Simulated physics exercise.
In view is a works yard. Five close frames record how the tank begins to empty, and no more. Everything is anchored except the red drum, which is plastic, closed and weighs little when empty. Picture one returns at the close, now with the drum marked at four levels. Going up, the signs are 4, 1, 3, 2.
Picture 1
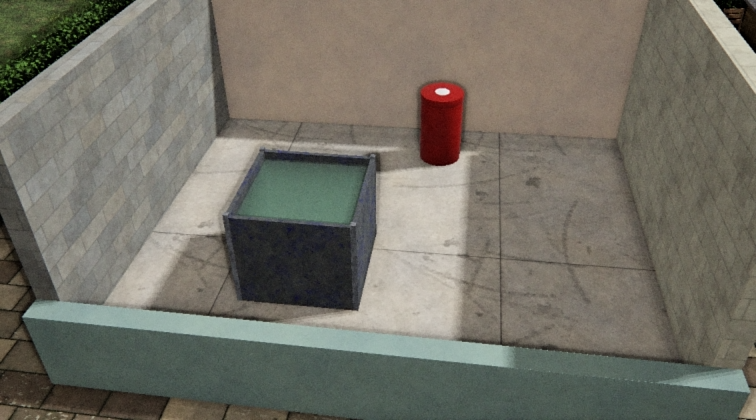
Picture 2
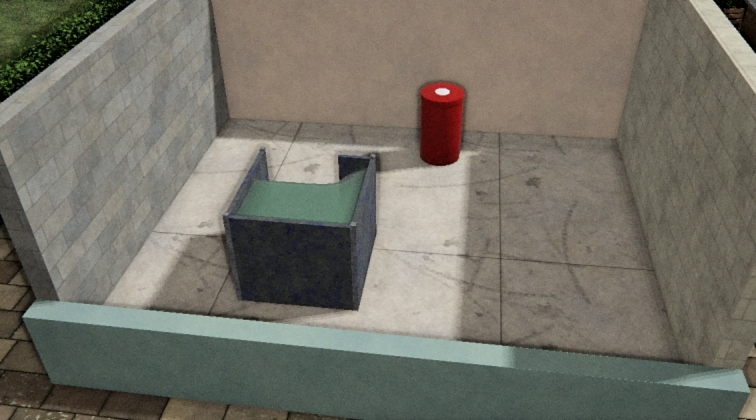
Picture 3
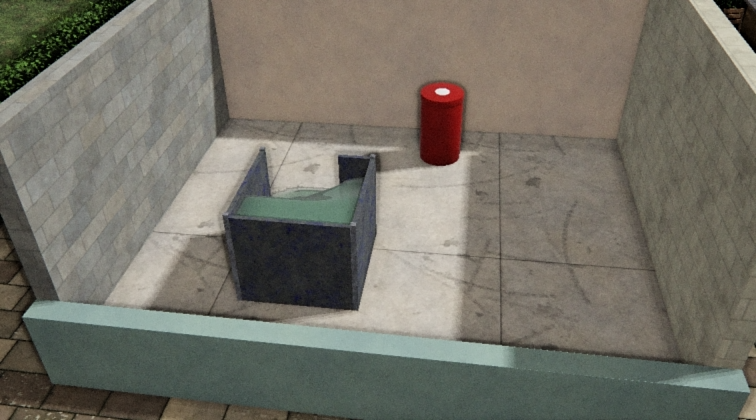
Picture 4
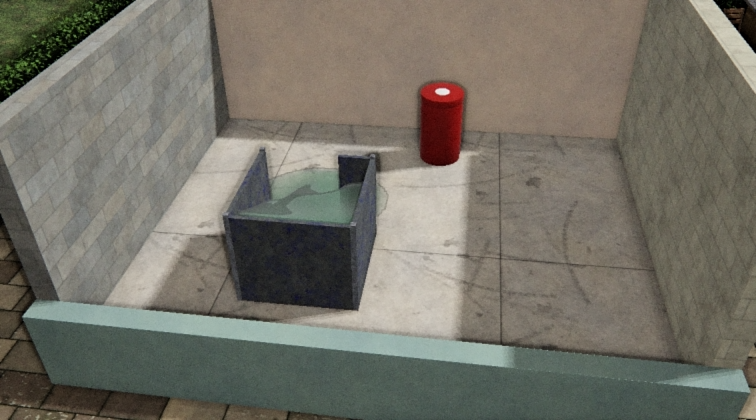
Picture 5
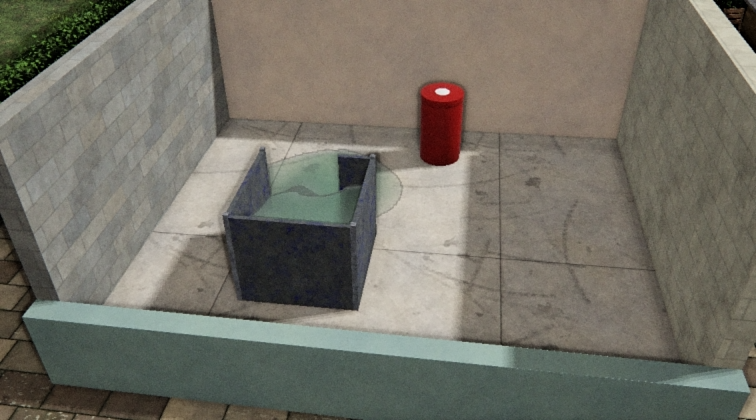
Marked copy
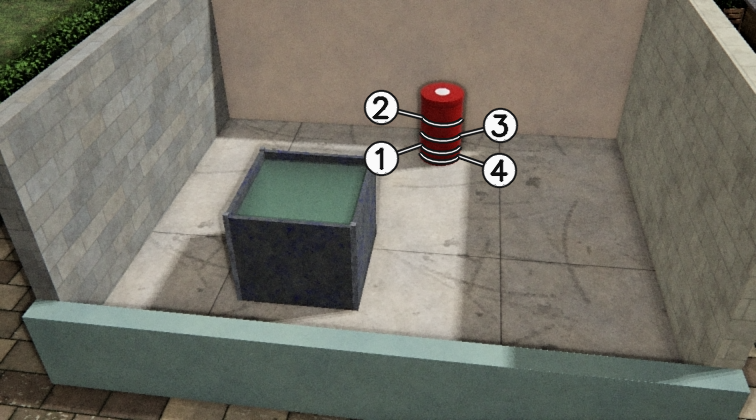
Greenish water poured out through the open back of a dark square tank after its rear side vanished, then spread in a thin sheet across the paved yard floor behind it, while a red drum stood still.
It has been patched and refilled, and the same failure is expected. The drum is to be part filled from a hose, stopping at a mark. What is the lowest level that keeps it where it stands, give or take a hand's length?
Choose 1.
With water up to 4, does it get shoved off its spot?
Yes.
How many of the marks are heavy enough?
Three.
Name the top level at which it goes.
Level 4.
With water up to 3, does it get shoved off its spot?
No, that is safe.
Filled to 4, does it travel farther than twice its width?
No.
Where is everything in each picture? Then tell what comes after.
Lid of the red drum at (443, 92); tank full, its middle at (305, 192), in the first frame.
Water covers 2 % of the ground, mostly out of sight from here, in the second frame.
Water covers 4 % of the ground, mostly out of sight from here, in the third frame.
Water covers 7 % of the ground, mostly out of sight from here, in the fourth frame.
Lid of the red drum at (443, 92); 11 % of the ground wet, in view closest to the drum at (358, 156), in the fifth frame.
On the marked copy, 1 at (439, 153); 2 at (440, 125); 3 at (440, 140); 4 at (438, 162); from the bottom up 4, 1, 3, 2.
With 1, it does not move.
With 2, it does not move.
With 3, it does not move.
With 4, it is pushed about its own width away.
